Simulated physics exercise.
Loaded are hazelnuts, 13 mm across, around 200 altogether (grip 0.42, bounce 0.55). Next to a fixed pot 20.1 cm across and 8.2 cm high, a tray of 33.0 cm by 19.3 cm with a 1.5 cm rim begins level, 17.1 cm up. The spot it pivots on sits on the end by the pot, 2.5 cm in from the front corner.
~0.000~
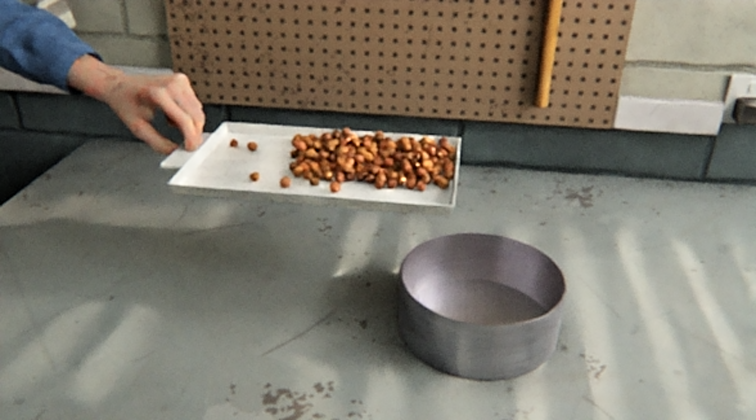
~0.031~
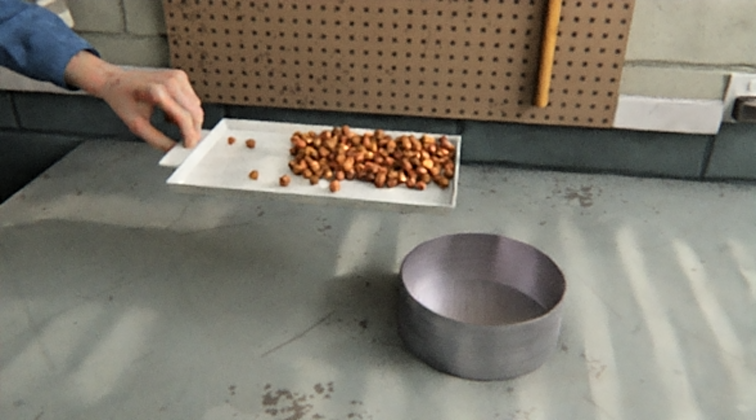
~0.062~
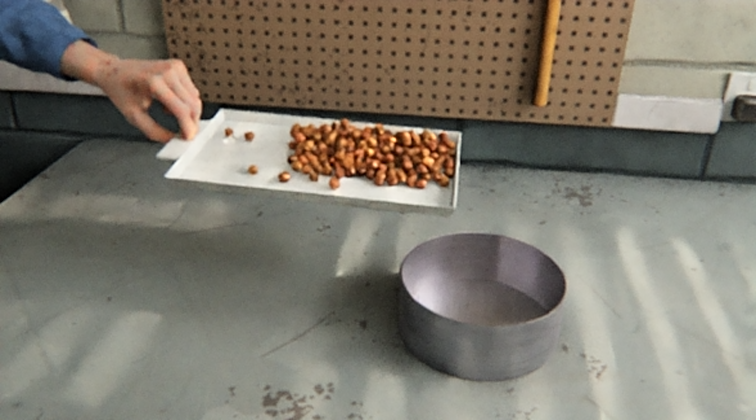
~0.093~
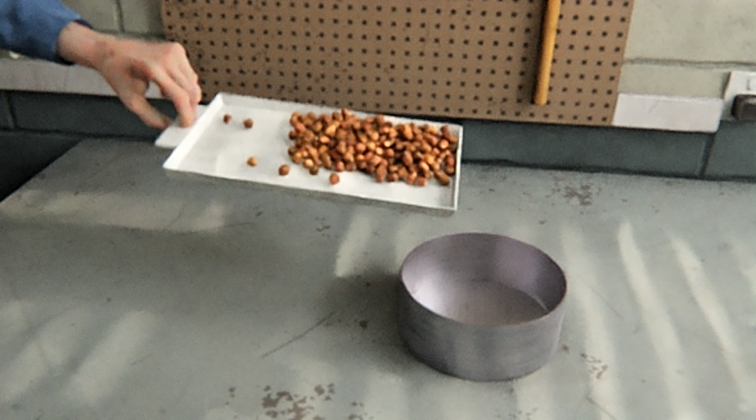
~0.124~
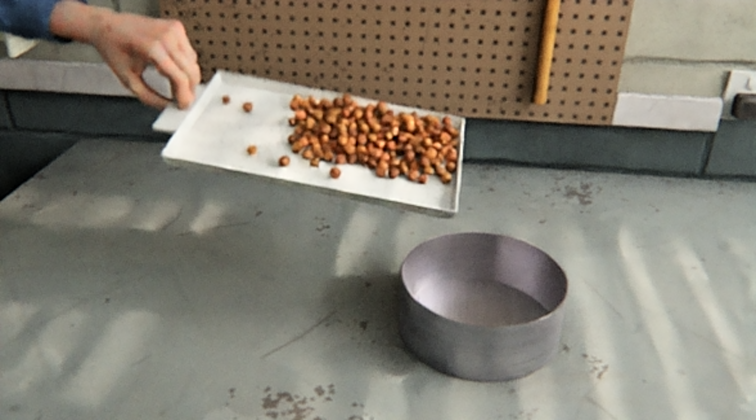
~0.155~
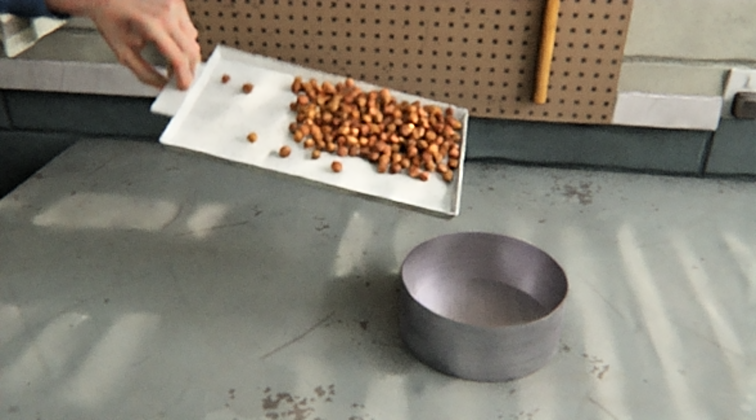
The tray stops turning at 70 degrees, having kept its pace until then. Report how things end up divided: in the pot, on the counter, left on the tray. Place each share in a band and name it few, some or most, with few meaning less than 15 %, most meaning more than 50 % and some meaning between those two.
In the end: Pot most, counter some, left on the tray few.
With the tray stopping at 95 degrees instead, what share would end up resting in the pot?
The pot would get around 65 per cent.
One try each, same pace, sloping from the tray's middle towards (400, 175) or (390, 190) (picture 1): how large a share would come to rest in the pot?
40 and 85 %.
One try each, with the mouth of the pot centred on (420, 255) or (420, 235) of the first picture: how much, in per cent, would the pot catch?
Around 15 per cent, then around 0 per cent.
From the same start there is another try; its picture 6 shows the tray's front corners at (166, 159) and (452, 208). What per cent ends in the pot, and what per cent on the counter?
Pot 75, counter 20.
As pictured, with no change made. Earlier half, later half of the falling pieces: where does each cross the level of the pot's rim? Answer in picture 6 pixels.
Roughly (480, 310) to begin with, later roughly (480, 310).
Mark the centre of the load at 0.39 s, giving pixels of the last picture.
Near pixel (426, 128).
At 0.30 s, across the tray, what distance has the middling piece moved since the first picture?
By then it sits near 1 cm from where it began.
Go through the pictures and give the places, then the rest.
Tray tilt 0 degrees, front corners at (173, 182) and (450, 204); middle of the pieces at (370, 159); pot at (483, 274), in the first picture.
Tray tilt 1 degrees, front corners at (172, 180) and (450, 204); middle of the pieces at (369, 158), in the second picture.
Tray tilt 3 degrees, front corners at (170, 175) and (451, 205), lowest corner right front; middle of the pieces at (369, 153), in the third picture.
Tray tilt 7 degrees, front corners at (169, 165) and (451, 206), lowest corner right front; middle of the pieces at (370, 146), in the fourth picture.
Tray tilt 13 degrees, front corners at (167, 152) and (452, 208), lowest corner right front; middle of the pieces at (371, 137), in the fifth picture.
Tray tilt 19 degrees, front corners at (166, 139) and (453, 211), lowest corner right front; middle of the pieces at (373, 127); pot at (484, 274). Its pace works out near 200 degrees a second, in the sixth picture.
After 0.30 s, tilt 48 degrees; the tray holds 100 %, the pot 0 %.
Then, at 0.39 s, tilt 65 degrees; the tray holds 100 %, the pot 0 %.
After 0.62 s, tilt 70 degrees; the tray holds 15 %, the pot 45 %.
At rest (1.8 s), pot 60 %, counter 35 %, tray 5 %.
